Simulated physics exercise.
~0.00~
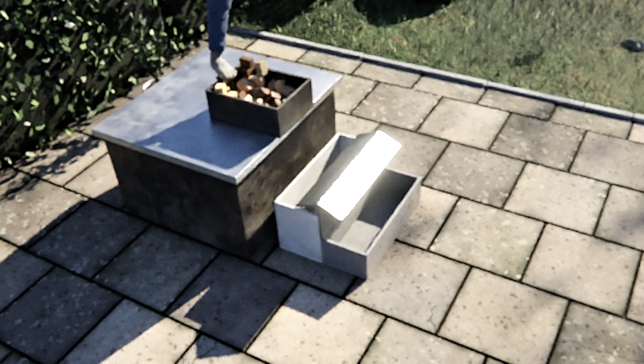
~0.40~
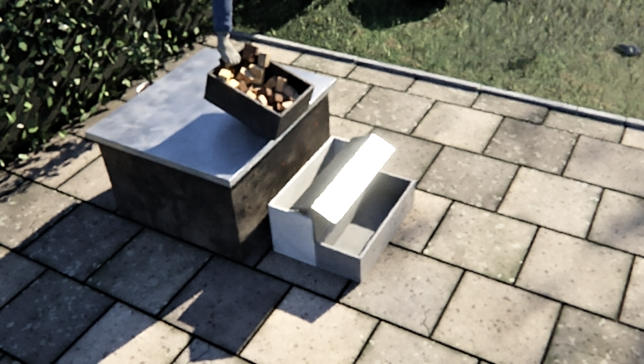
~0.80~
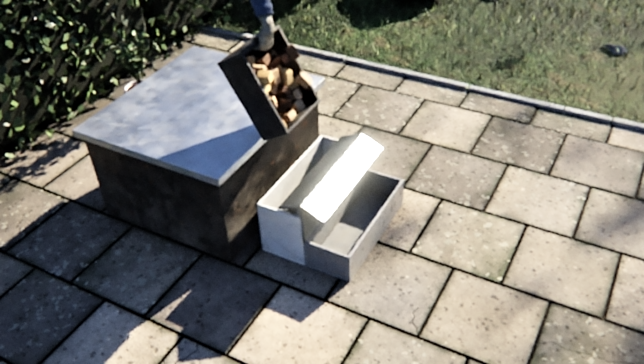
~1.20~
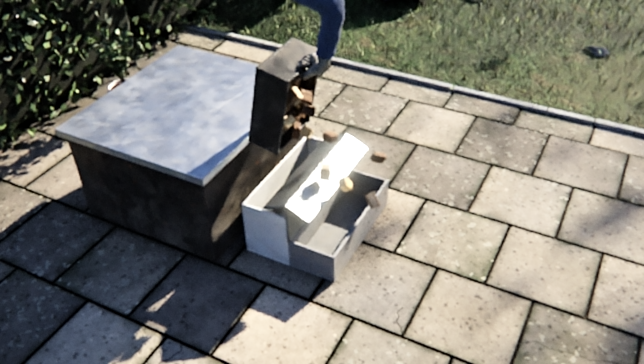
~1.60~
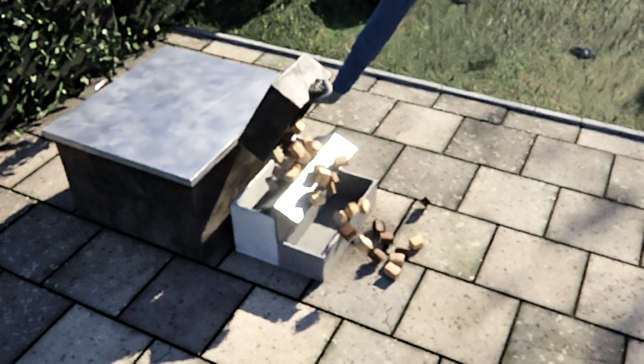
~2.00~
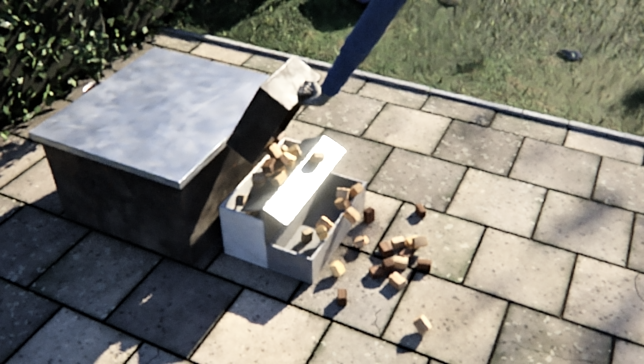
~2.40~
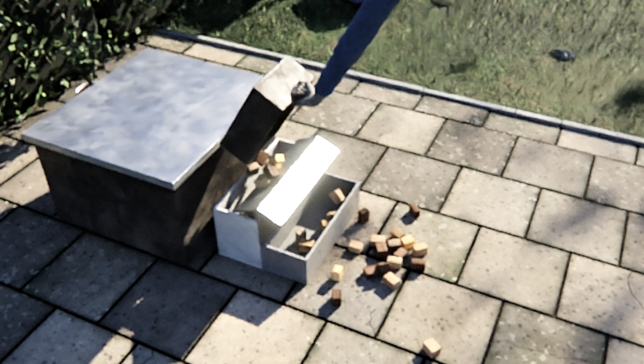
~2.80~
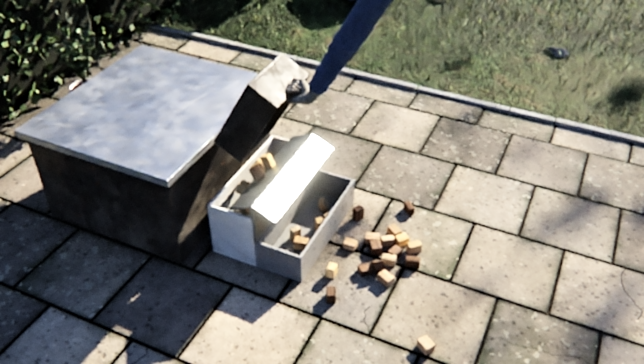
A blue arm tips wooden blocks from a black tote into bins, spilling many beyond.
